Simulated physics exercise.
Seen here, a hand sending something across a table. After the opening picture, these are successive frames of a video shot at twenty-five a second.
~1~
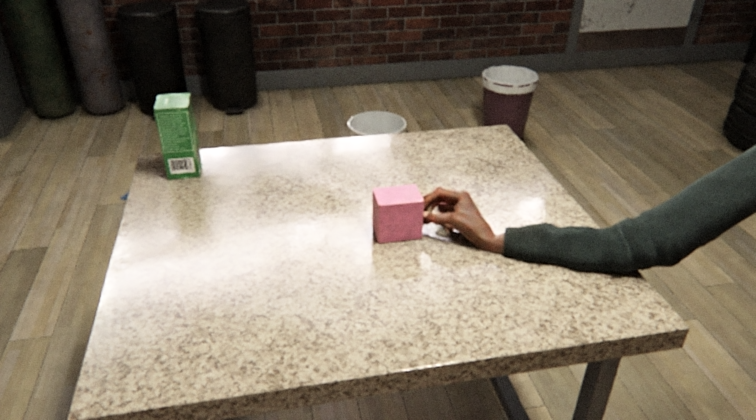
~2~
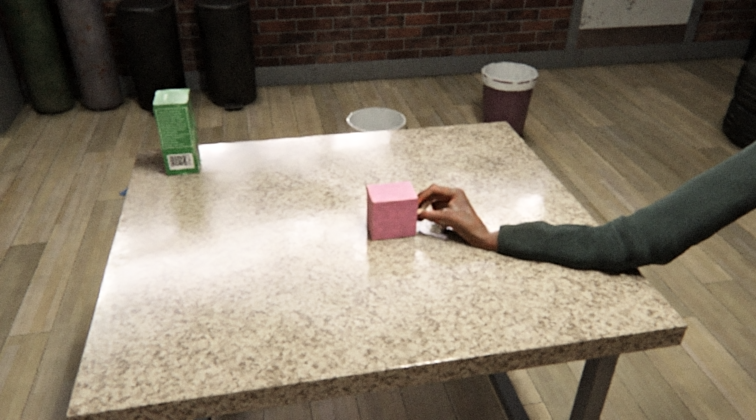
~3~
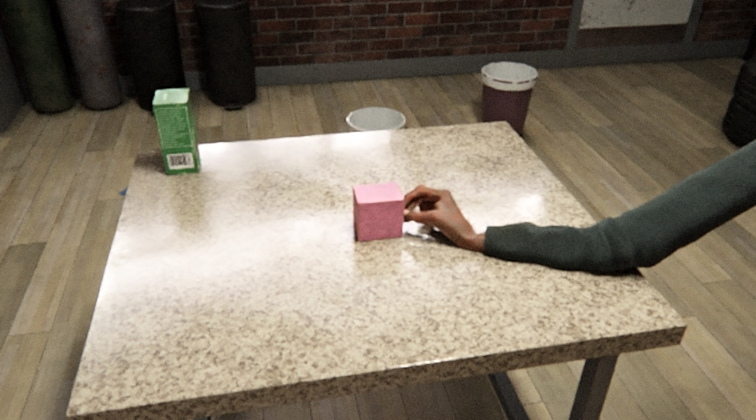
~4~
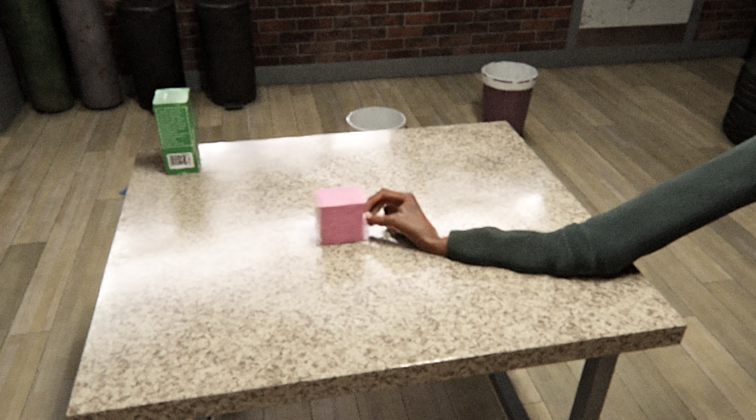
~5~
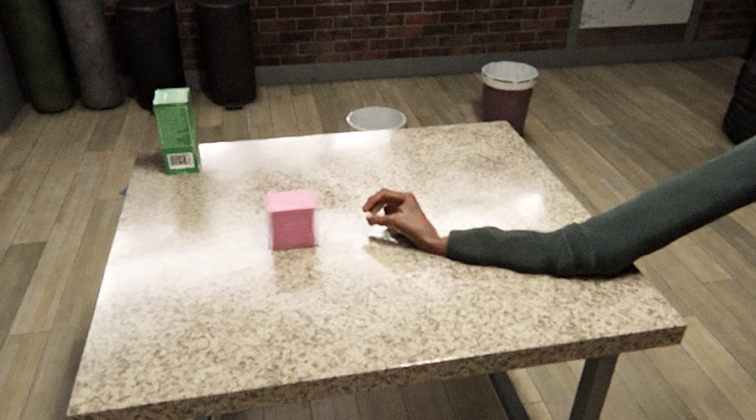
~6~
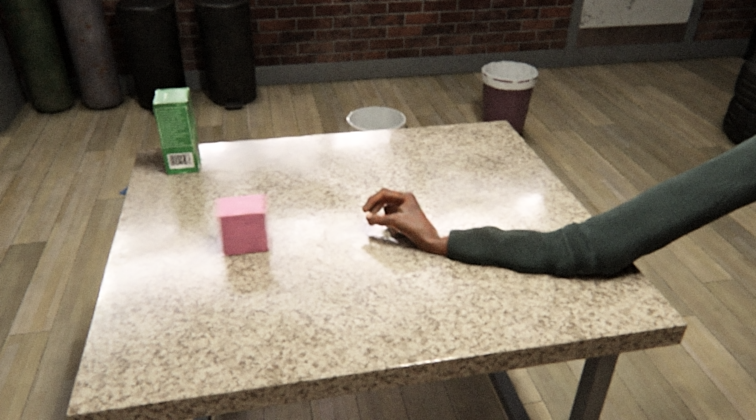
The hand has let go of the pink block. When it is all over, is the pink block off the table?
The pink block drops to the floor.
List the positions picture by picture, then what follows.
The first frame shows under the hand; pink block (397, 213).
The second frame shows under the hand; pink block (391, 211).
The third frame shows under the hand; pink block (378, 212).
The fourth frame shows pink block (341, 215).
The fifth frame shows pink block (292, 220) moved about its own width.
The sixth frame shows pink block (244, 225) moved well along.
Then, 0.20 s later than the last frame, pink block now off the table.
Then, 0.40 s later than the last frame, things are still on the move.
Then, 0.60 s later than the last frame, as before.
When it is over, off the table, pink block.
